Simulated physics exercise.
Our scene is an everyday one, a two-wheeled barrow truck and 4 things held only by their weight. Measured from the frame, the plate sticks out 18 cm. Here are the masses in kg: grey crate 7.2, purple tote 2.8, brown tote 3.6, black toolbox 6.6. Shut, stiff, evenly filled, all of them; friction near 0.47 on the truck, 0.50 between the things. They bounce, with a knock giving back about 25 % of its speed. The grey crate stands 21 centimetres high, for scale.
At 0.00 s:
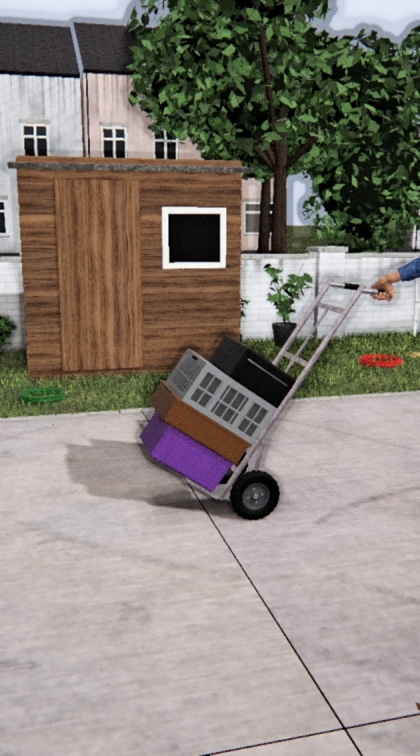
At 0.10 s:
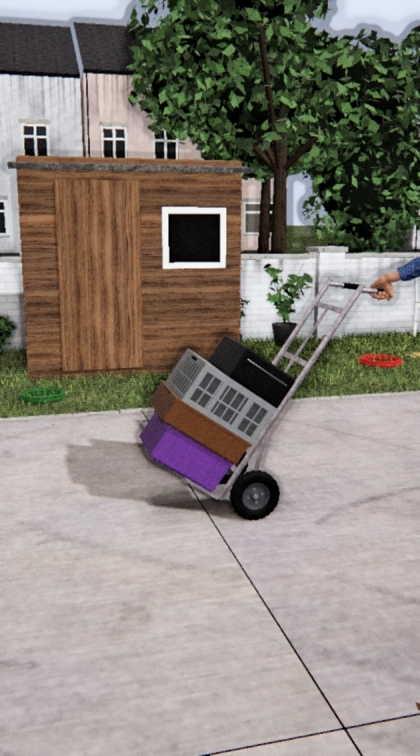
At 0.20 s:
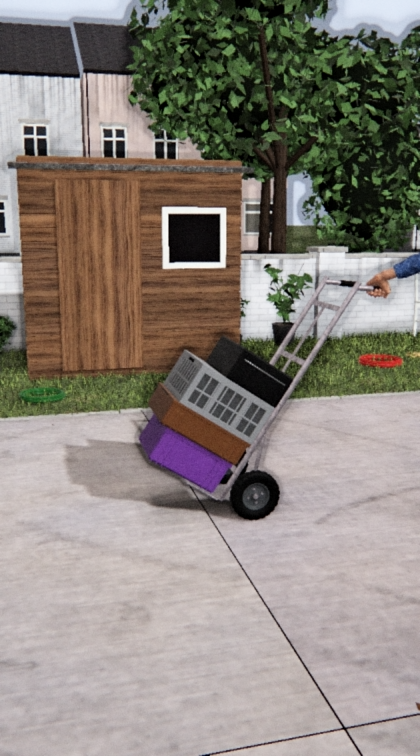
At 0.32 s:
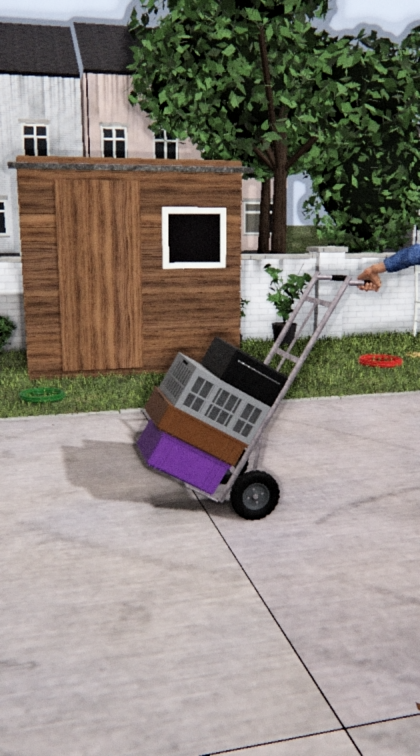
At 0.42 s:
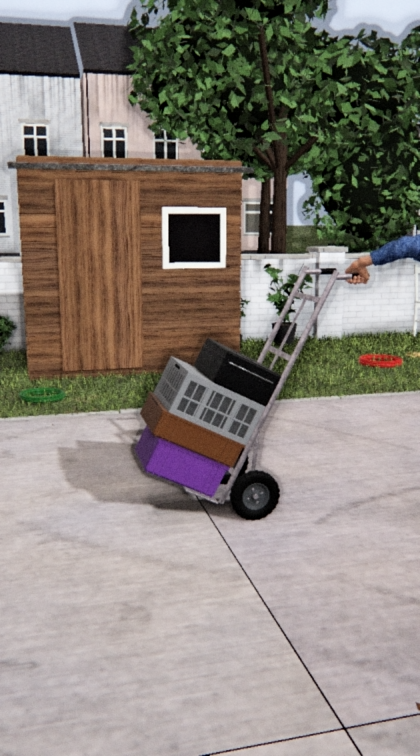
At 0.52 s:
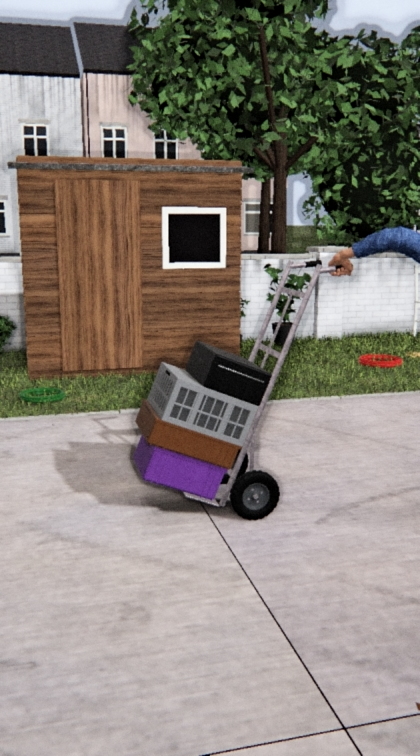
At the start, a hand at the right holds a hand truck tilted back on its wheels, loaded with a purple tote, a brown tote, a grey crate and a black toolbox, near a wooden shed. The hand then pushes the handle up and leftward, slowly at first, and the loaded truck swings more upright.
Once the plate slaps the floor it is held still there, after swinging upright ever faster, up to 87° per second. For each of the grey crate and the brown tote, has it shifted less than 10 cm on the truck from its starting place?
My guess is the grey crate ends up about where it began; my guess is the brown tote ends up about where it began.
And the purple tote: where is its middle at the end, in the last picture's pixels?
You'll see it about at (174, 489) in the last picture.
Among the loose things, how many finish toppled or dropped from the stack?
Count: 0.
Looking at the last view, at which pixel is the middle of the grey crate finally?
Near (166, 427).
After 0.72 s, leaning back 10°.
After 0.92 s, truck upright; grey crate 5° off its base near (166, 426); brown tote 5° off its base near (167, 459); black toolbox 5° off its base.
After 1.12 s, truck upright; grey crate 3° off its base near (166, 427); brown tote 3° off its base near (167, 460); black toolbox 3° off its base.
After 1.52 s, truck upright; grey crate moved 3 cm near (167, 427); brown tote moved 2 cm near (168, 460); black toolbox moved 11 cm.
In the end (2.2 s), not toppled but over 10 cm from the start, black toolbox; the other 3 under 10 cm from the start. At the end, from the last picture's camera, grey crate near (166, 428), brown tote near (167, 460).
